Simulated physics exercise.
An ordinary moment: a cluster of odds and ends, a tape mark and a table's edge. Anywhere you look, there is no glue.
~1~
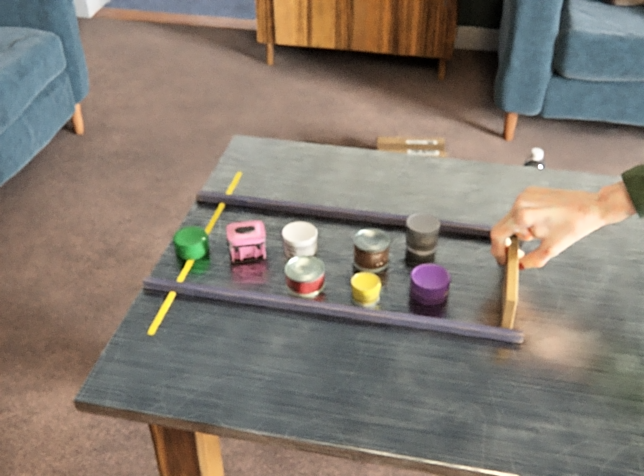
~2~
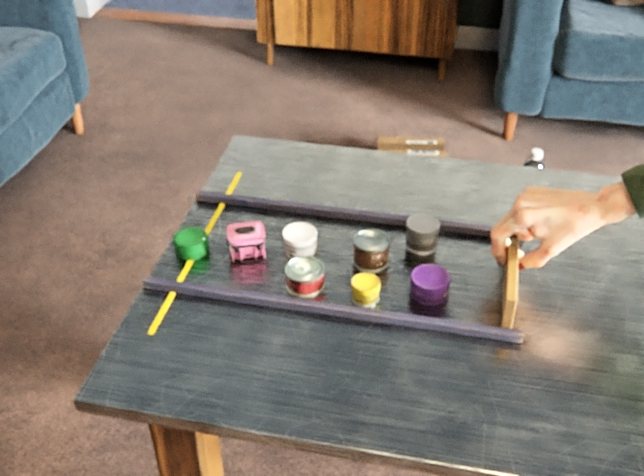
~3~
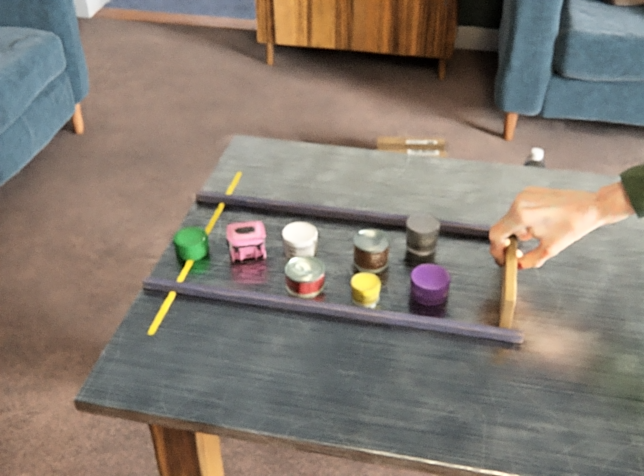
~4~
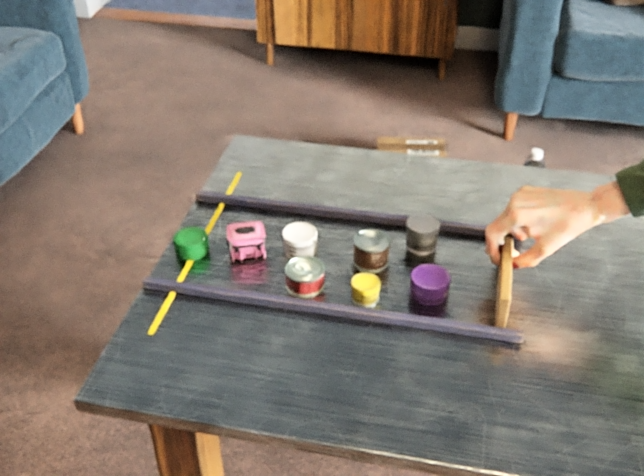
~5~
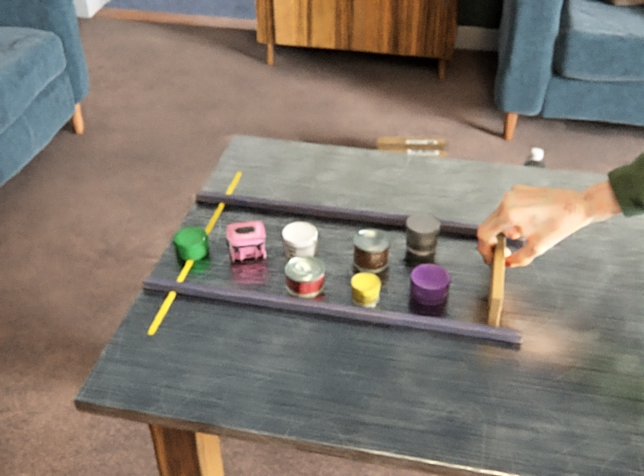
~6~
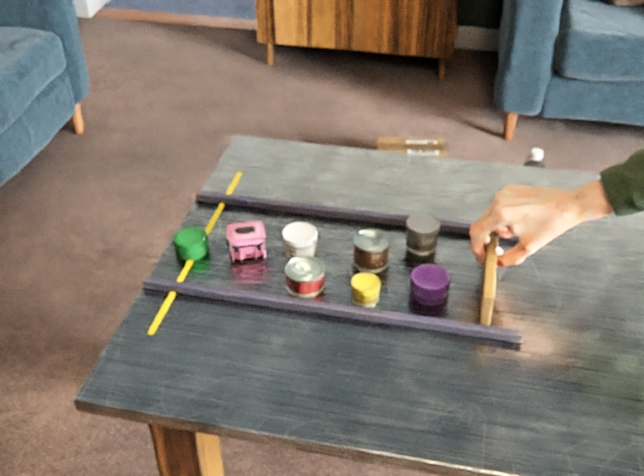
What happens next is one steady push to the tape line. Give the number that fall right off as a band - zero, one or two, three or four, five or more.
The number going over the end will be three or four.
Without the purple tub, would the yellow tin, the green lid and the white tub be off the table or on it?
Yellow tin safe, green lid gone, white tub gone.
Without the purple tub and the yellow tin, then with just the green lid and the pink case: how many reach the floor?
3, then 2.
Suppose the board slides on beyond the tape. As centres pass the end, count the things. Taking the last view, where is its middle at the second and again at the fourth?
(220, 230), then (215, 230).
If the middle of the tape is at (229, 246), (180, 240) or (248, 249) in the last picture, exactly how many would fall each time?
It would be 1, 8 and 1.
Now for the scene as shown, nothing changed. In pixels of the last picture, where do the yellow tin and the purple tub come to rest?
Final positions - yellow tin around (168, 269), purple tub around (175, 248).
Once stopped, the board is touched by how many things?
My count gives 4.
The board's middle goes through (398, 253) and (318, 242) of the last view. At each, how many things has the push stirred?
By then 3, and later 7.
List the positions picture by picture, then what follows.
In the first picture, green lid (191, 243); pink case (246, 241); white tub (300, 241); board (510, 267); tape (201, 242).
In the second picture, pink case (247, 242); grey pot (422, 234).
In the third picture, white tub (300, 241); brown tin (371, 250).
In the fourth picture, green lid (191, 243); board (505, 266).
In the fifth picture, pink case (247, 242); purple tub (430, 285).
In the sixth picture, green lid (191, 243); pink case (247, 242); white tub (300, 241); board (490, 264); tape (201, 242).
Early on, none off yet; green lid at rest near (191, 243); pink case at rest near (247, 242); white tub at rest near (300, 241).
Finally, the number that fall off is three or four; lost, red pot, white tub, pink case and green lid.
